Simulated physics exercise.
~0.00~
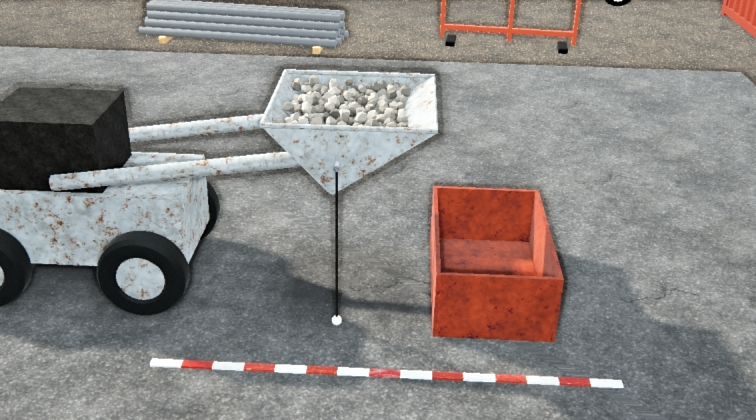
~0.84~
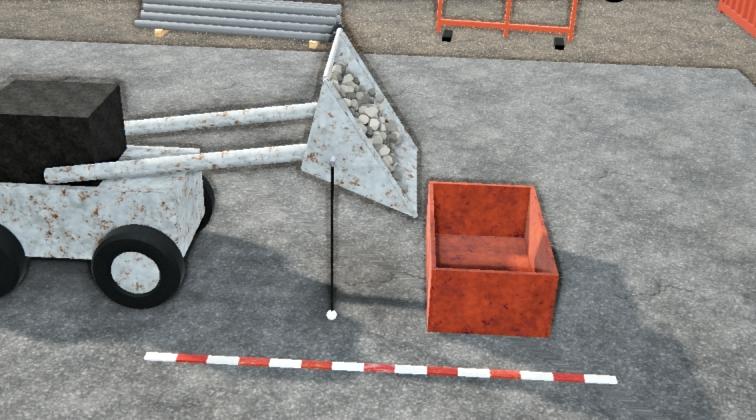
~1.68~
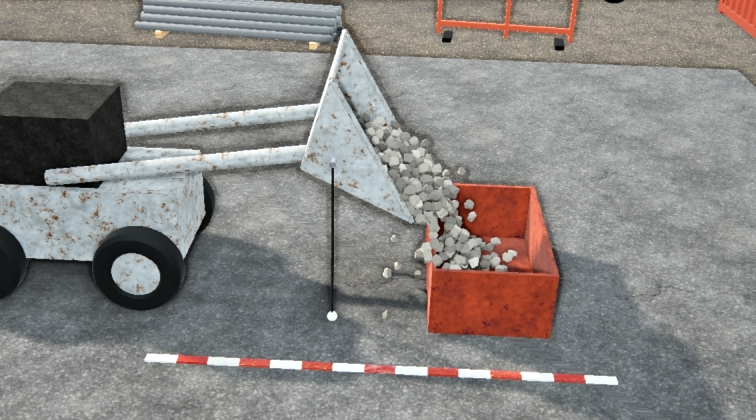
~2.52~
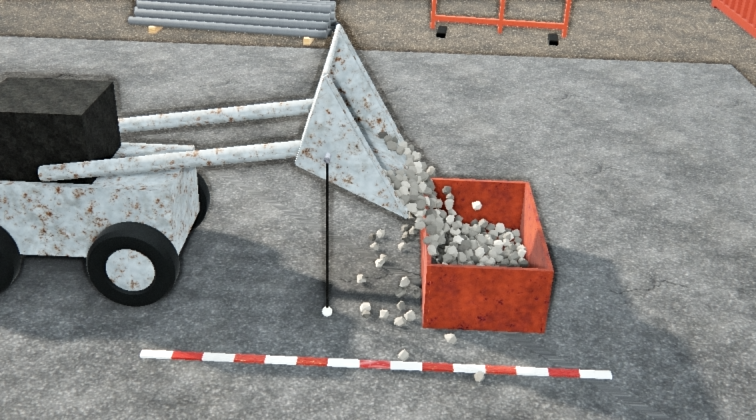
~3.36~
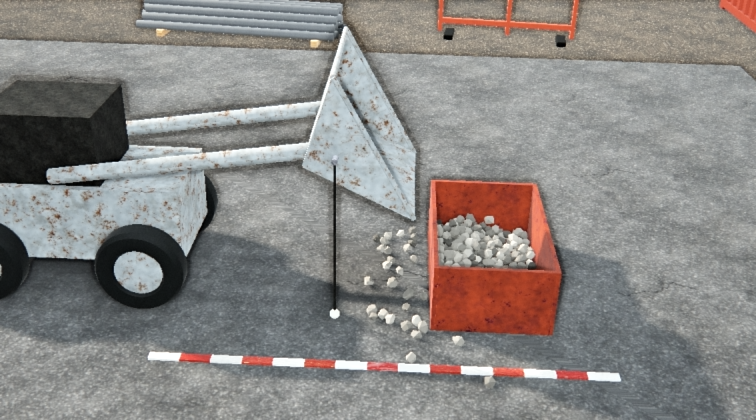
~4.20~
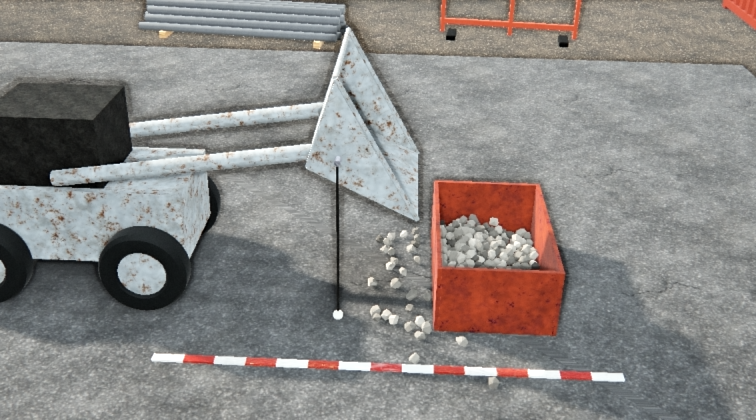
A rusty white loader tipped its raised bucket of grey stones down to the right, and they poured into a red open bin, a few dropping short onto the ground, until the bucket hung still and empty with most stones piled in the bin.
